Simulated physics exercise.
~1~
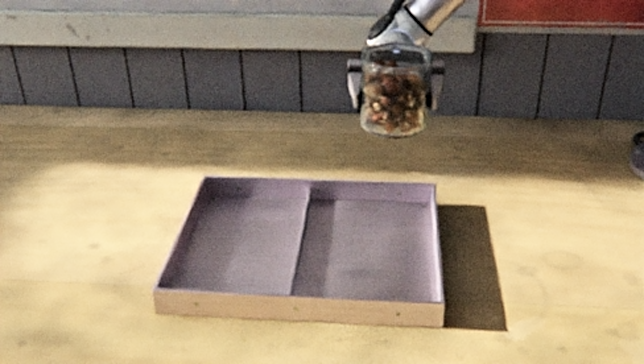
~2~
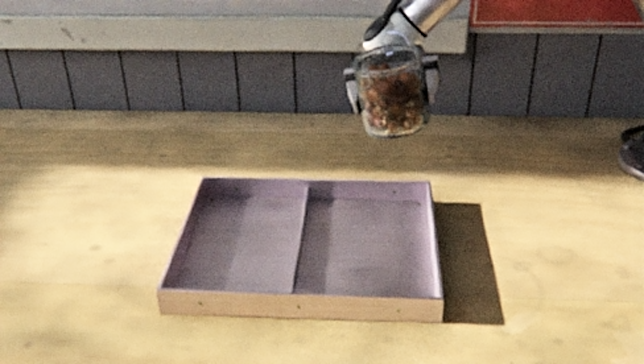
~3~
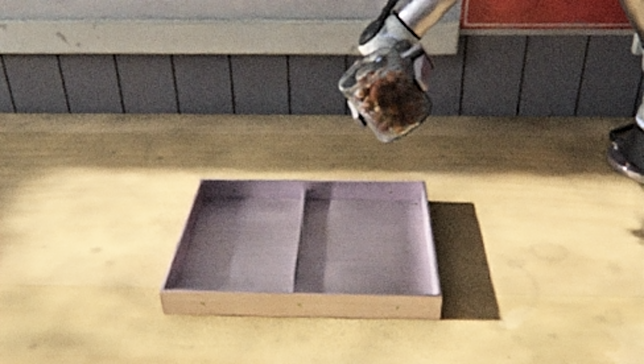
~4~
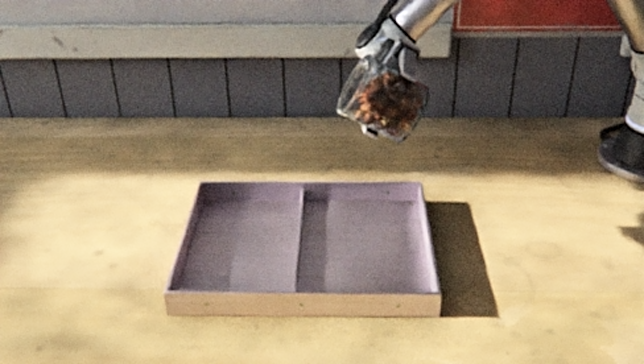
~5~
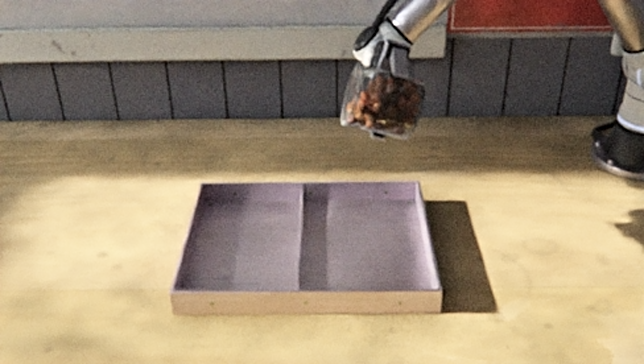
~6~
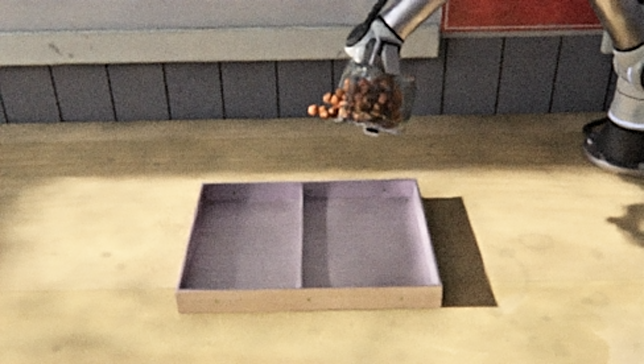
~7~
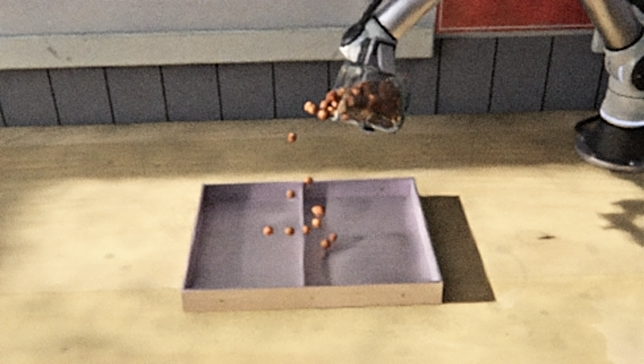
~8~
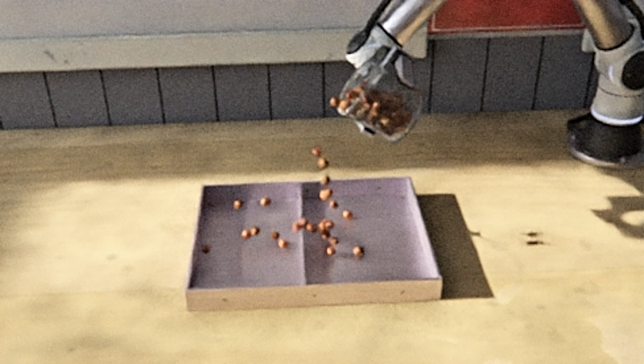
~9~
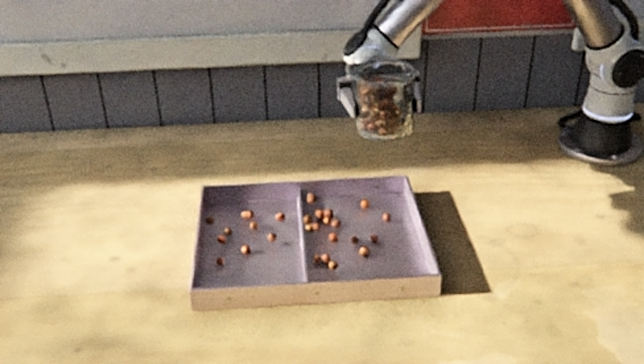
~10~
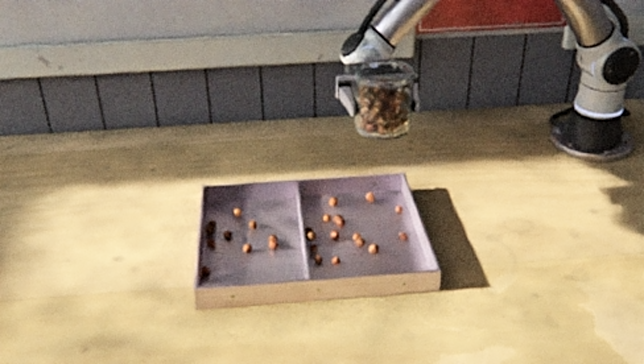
On a sunlit wooden table before a dark panelled wall, seen from slightly above, a shallow mauve tray with a low divider sits still. A robot arm reaching in from the upper right holds a clear cup of reddish-brown hazelnuts above and behind it. The cup tips over toward the left until nuts gather at its mouth, then spill and drop into the tray, bouncing and scattering on both sides of the divider. The arm swings the cup back upright, cutting off the flow. At the end, the scattered nuts rest in both compartments, while most remain in the cup.
